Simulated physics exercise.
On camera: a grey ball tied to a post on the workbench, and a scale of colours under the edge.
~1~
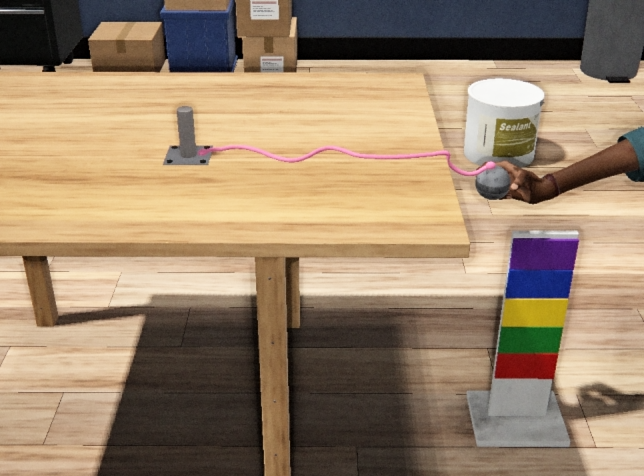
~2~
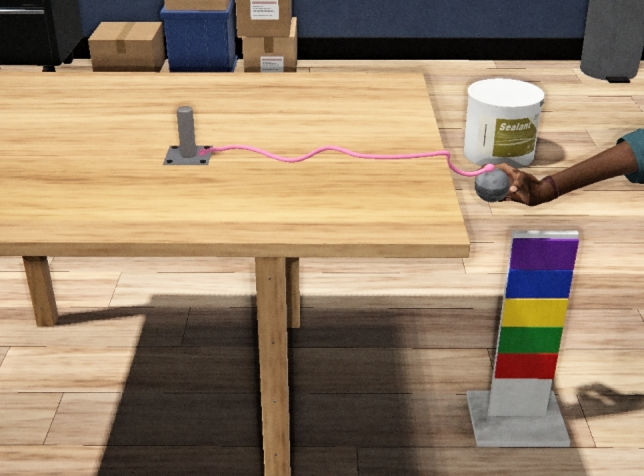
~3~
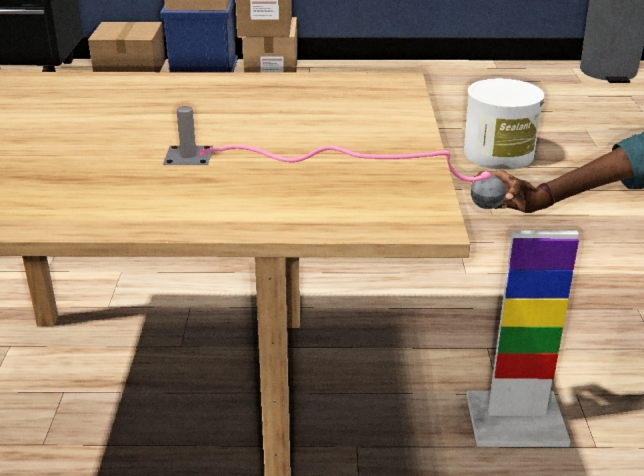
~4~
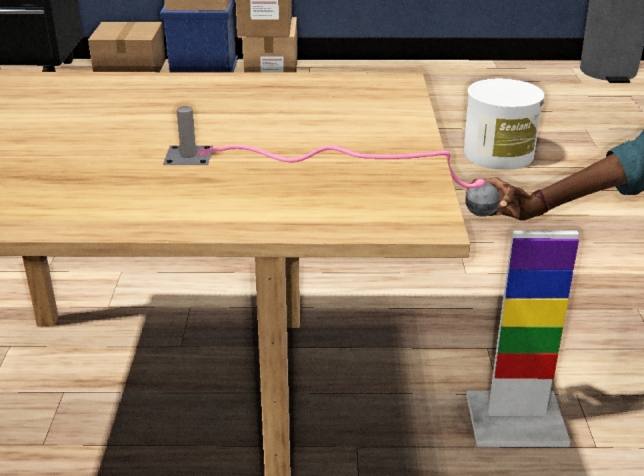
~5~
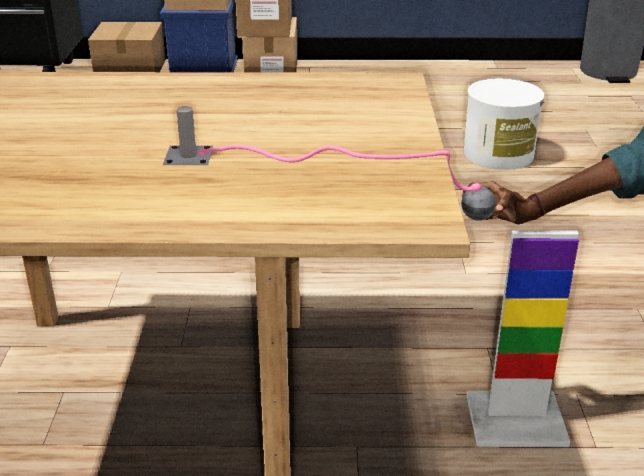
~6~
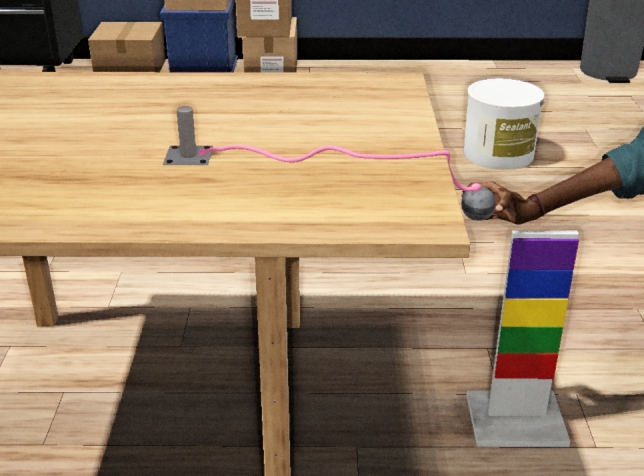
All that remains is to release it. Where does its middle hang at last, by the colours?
Its middle rests at the purple band.
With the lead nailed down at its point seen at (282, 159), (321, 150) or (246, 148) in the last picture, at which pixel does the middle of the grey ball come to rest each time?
The places are (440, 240), (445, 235) and (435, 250).
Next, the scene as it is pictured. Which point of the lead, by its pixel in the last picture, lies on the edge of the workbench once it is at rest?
That spot is around (415, 156).
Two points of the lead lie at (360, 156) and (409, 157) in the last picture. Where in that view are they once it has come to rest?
The first at (392, 155), the second at (441, 156).
Soon after, ball near (440, 250); level with purple.
Then, ball near (454, 254); level with purple.
At rest, ball near (435, 255); level with purple. The purple one.
